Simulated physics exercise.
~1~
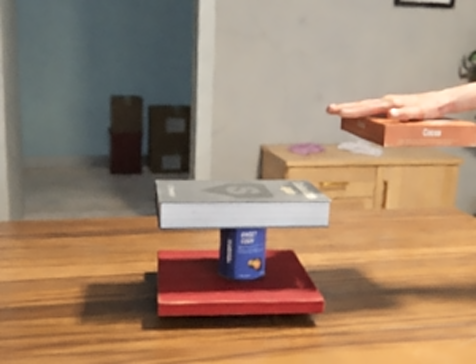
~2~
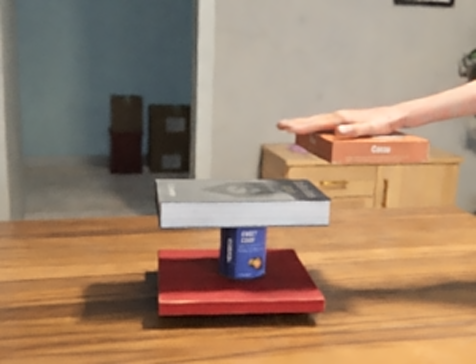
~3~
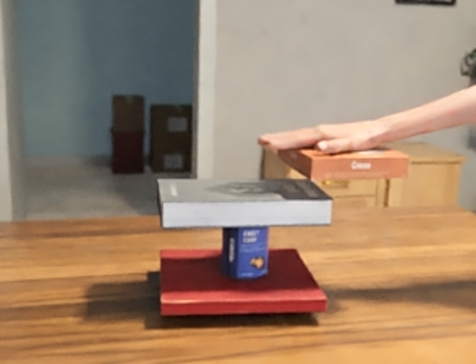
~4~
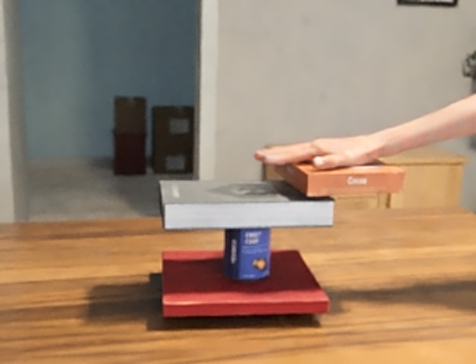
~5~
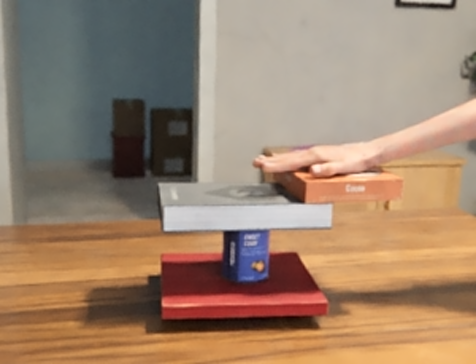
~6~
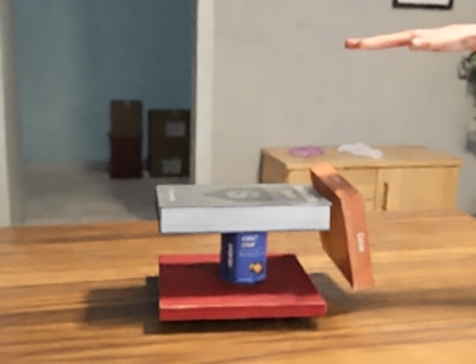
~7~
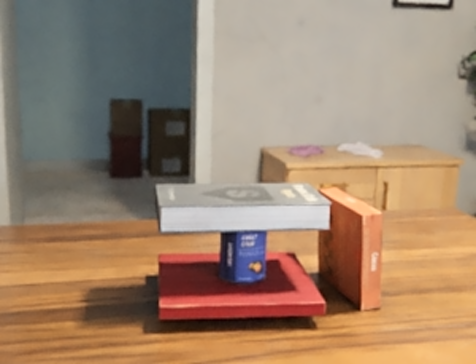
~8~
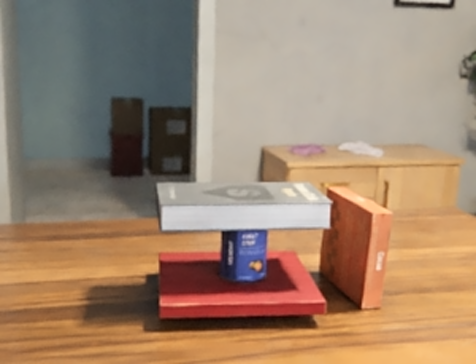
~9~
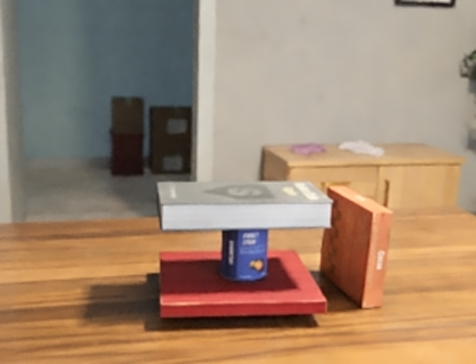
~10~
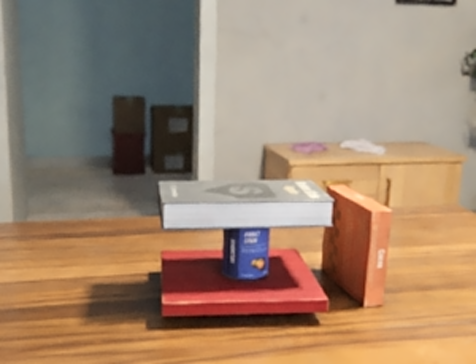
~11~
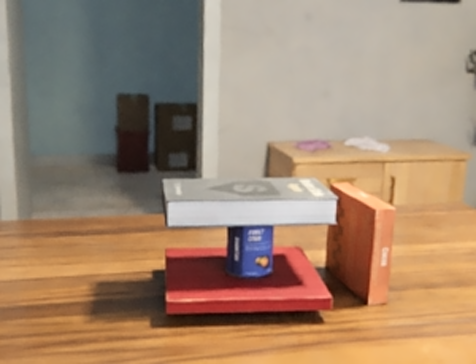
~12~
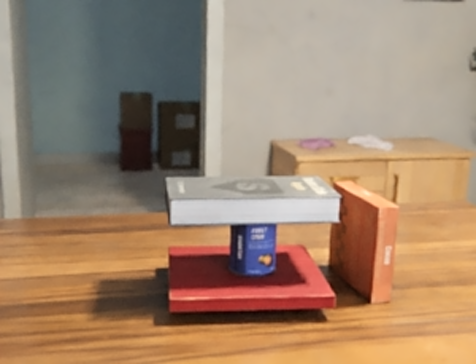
A hand brought an orange packet in from the right and set it on the right edge of a grey book balanced on a blue tin and red board, but once released it tipped off and ended up standing on its edge beside the unmoved stack.
